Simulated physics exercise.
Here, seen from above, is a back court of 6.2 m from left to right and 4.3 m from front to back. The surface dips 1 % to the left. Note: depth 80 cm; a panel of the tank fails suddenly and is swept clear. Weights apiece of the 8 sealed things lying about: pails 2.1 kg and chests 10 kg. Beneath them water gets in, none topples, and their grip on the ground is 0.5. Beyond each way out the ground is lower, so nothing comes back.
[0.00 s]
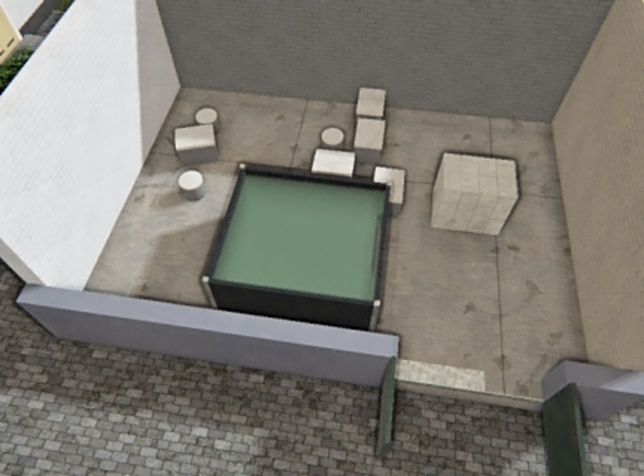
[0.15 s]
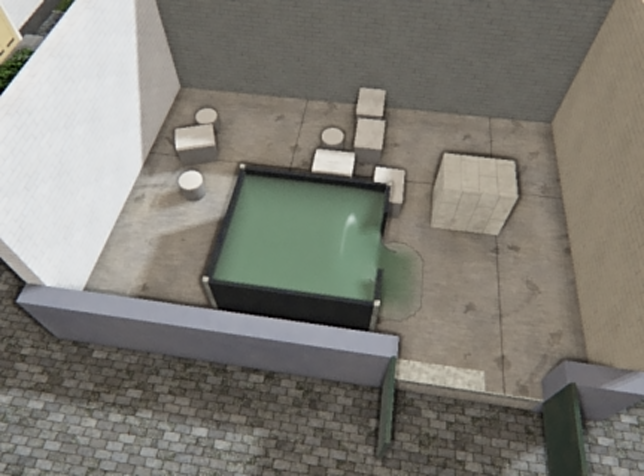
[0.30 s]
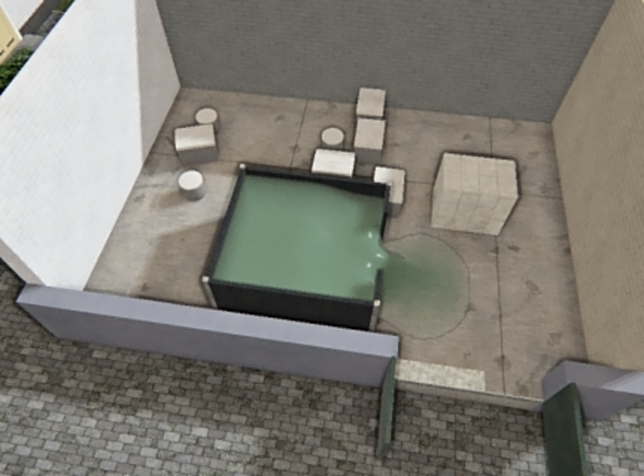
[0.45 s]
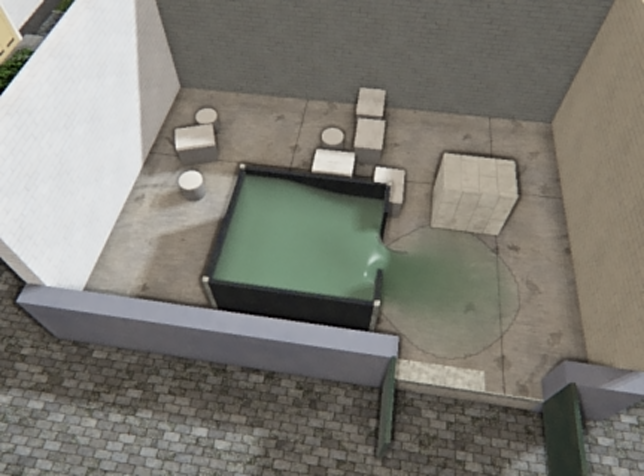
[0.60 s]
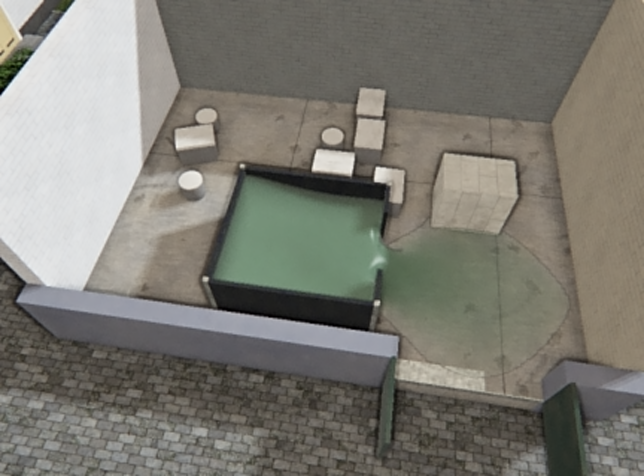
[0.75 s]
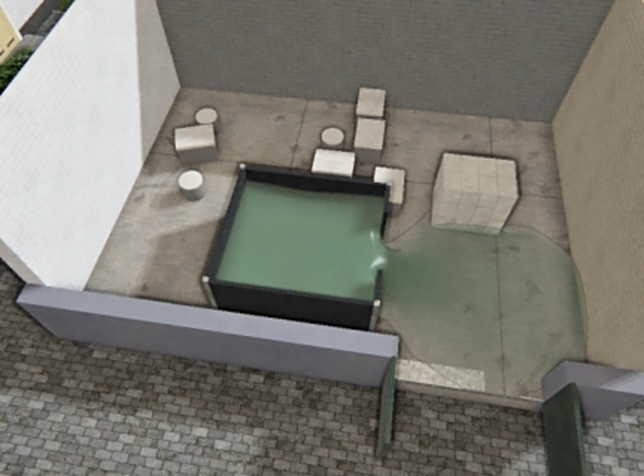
Green water pouring through the open right side of a dark square tank and spreading rightward across a walled courtyard floor.
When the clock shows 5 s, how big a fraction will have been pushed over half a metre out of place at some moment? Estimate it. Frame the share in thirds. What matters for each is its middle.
Lower band.
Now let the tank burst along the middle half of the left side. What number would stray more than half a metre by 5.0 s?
Then it comes to 6.
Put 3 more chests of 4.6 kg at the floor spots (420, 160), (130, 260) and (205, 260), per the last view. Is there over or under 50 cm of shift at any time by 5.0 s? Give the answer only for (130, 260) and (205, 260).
Within it, Within it.
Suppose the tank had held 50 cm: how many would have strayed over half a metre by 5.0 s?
In that case 0 of them.
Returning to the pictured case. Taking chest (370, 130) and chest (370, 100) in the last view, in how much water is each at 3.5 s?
Close to 2 and 4 centimetres.
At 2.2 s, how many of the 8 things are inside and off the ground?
Just then, the number is 0.
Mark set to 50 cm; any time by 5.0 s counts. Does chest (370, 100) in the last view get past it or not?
Beyond it.
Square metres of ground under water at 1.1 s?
Around 8.5 m2 of it.
After 1.1 s 0 of 8 are over 50 cm from their spots; 0 afloat.
After 2.2 s 0 of 8 are over 50 cm from their spots; 0 afloat.
After 3.5 s 0 of 8 are over 50 cm from their spots; 0 afloat.
After 5.0 s 1 of 8 are over 50 cm from their spots, and 1 have been at some point; 0 afloat.
